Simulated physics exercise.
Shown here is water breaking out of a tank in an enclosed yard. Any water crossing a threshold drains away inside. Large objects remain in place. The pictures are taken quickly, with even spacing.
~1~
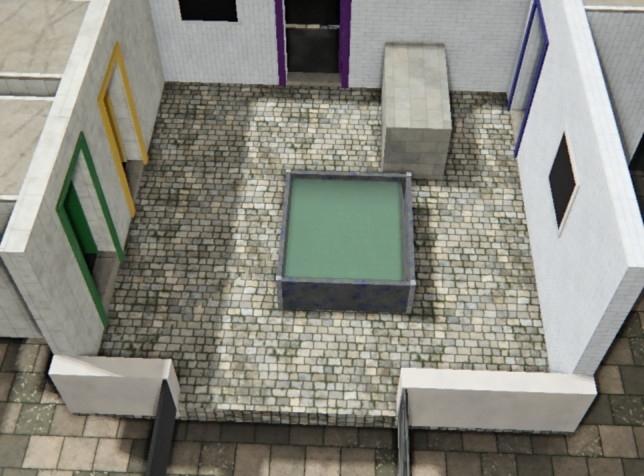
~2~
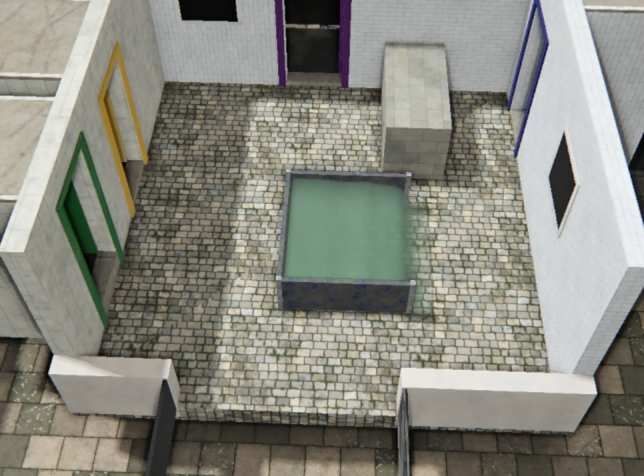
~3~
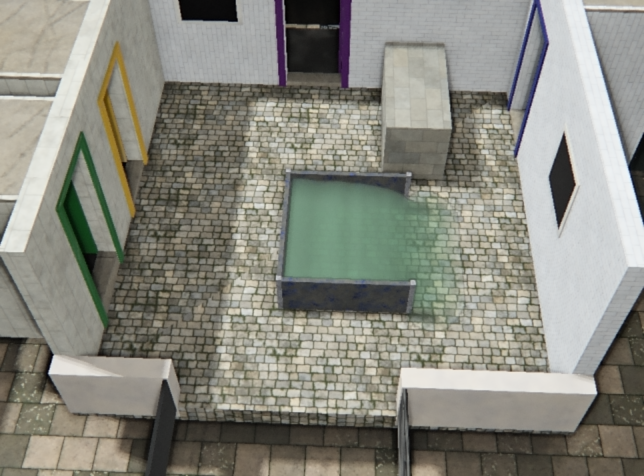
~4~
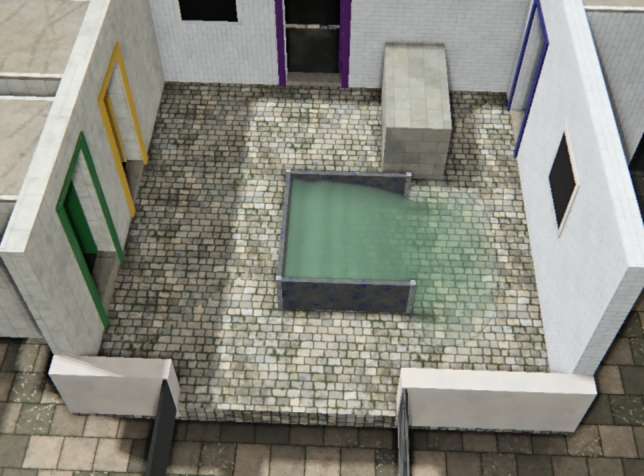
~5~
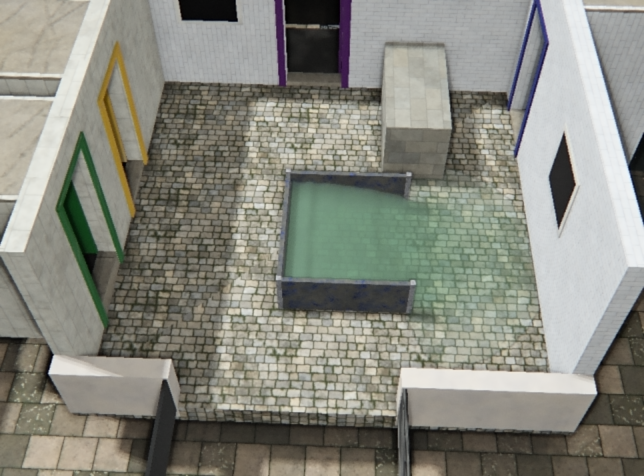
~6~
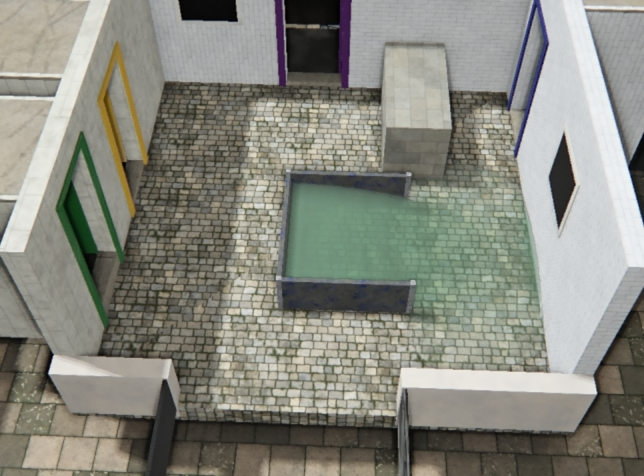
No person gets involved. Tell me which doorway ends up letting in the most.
That would be the blue doorway.
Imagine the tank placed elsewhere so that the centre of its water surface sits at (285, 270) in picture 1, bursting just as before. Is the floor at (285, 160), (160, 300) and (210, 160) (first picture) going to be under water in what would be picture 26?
Log, spots in order: Unwetted / unwetted / unwetted.
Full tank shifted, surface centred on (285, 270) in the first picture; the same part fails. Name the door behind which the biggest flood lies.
That would be the blue-painted one.
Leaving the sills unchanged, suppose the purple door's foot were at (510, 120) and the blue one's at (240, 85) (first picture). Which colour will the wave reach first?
The answer is the one in purple.
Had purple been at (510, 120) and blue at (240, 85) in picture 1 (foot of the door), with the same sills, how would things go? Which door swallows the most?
The door marked purple.
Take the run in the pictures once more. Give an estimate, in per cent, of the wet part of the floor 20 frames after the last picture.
Some 50 per cent.
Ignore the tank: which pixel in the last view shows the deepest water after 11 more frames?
That would be (555, 403).
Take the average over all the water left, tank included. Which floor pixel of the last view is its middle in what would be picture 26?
Near (446, 247).
A moment on, water covers 25 % of the floor; purple door not reached, blue door wet at the sill, nothing in, green door not reached, yellow door not reached.
Next, water covers 30 % of the floor; purple door not reached, blue door a trickle in, green door not reached, yellow door not reached.
Then, water covers 50 % of the floor; purple door wet at the sill, nothing in, blue door a trickle in, green door not reached, yellow door not reached.
Later, water covers 65 % of the floor; purple door wet at the sill, nothing in, blue door a lot in, green door wet at the sill, nothing in, yellow door wet at the sill, nothing in.
In the end, water covers 90 % of the floor; purple door wet at the sill, nothing in, blue door a lot in, green door wet at the sill, nothing in, yellow door wet at the sill, nothing in; the blue door has let in the most.
